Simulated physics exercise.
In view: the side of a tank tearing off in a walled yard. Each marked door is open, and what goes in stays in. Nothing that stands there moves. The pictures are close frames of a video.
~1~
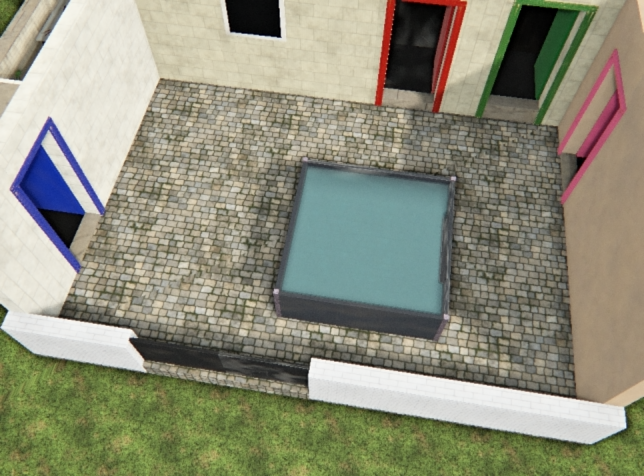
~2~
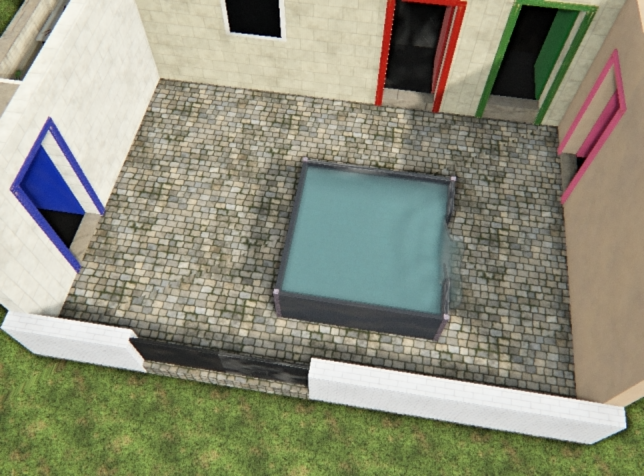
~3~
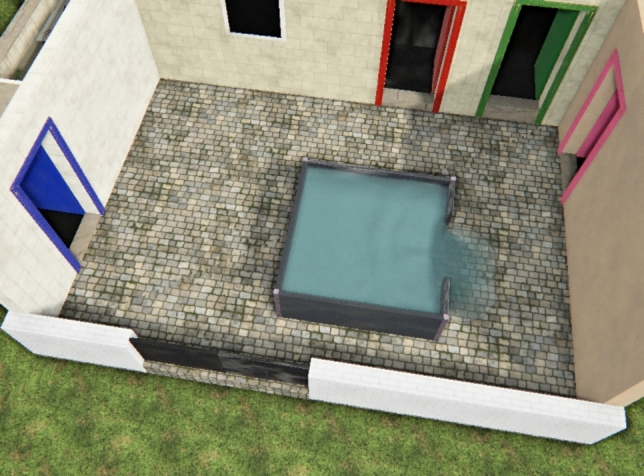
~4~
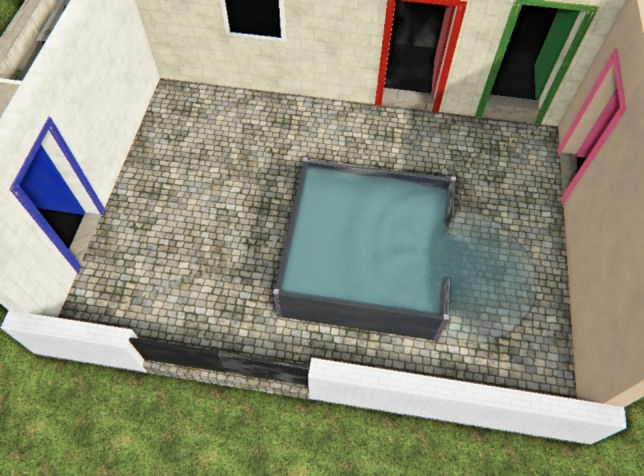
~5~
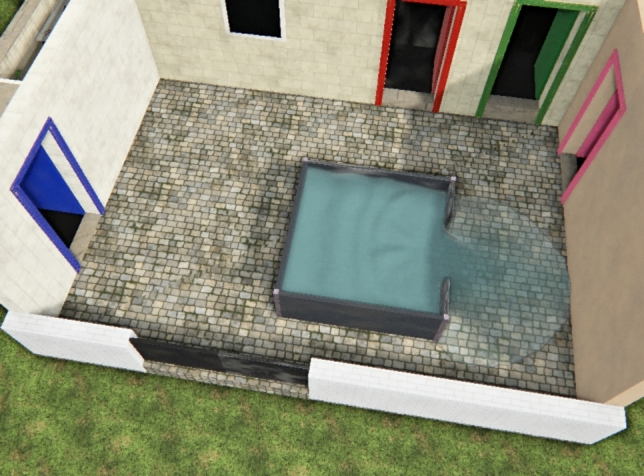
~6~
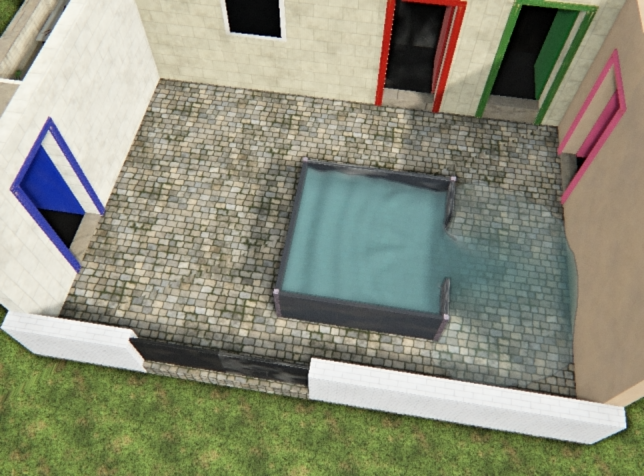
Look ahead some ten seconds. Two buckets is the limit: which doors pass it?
The green door stays under that; the pink door takes more than that; the blue door takes more than that; the red door stays under that.
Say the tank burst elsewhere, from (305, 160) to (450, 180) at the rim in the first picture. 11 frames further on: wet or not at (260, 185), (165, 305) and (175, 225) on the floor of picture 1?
As listed: Free of water, no water, no water.
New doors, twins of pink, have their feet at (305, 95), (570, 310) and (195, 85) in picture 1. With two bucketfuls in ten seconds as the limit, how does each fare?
One after the other: Stays under, goes over, takes less.
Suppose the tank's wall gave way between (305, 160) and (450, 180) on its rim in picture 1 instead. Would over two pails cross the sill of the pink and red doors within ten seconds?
My reading: Pink door goes over; red door goes over.
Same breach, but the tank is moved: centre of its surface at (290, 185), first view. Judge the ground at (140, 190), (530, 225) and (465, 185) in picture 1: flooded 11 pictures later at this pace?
In turn: Free of water, covered, under water.
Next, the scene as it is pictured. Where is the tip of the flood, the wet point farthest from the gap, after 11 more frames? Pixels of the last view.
Around (549, 133).
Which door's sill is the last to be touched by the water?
It is the blue door.
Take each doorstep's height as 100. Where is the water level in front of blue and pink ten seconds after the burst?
In turn 190 and 130 per cent.
A moment on, water covers 20 % of the floor; the green door not reached, the pink door wet at the sill, nothing in, the blue door not reached, the red door not reached.
Next, water covers 25 % of the floor; the green door wet at the sill, nothing in, the pink door under two buckets in, the blue door not reached, the red door not reached.
Then, water covers 50 % of the floor; the green door wet at the sill, nothing in, the pink door over two buckets in, the blue door not reached, the red door wet at the sill, nothing in.
Later, water covers 90 % of the floor; the green door wet at the sill, nothing in, the pink door over two buckets in, the blue door under two buckets in, the red door wet at the sill, nothing in.
In the end, water covers 95 % of the floor; the green door wet at the sill, nothing in, the pink door far over two buckets in, the blue door over two buckets in, the red door wet at the sill, nothing in.
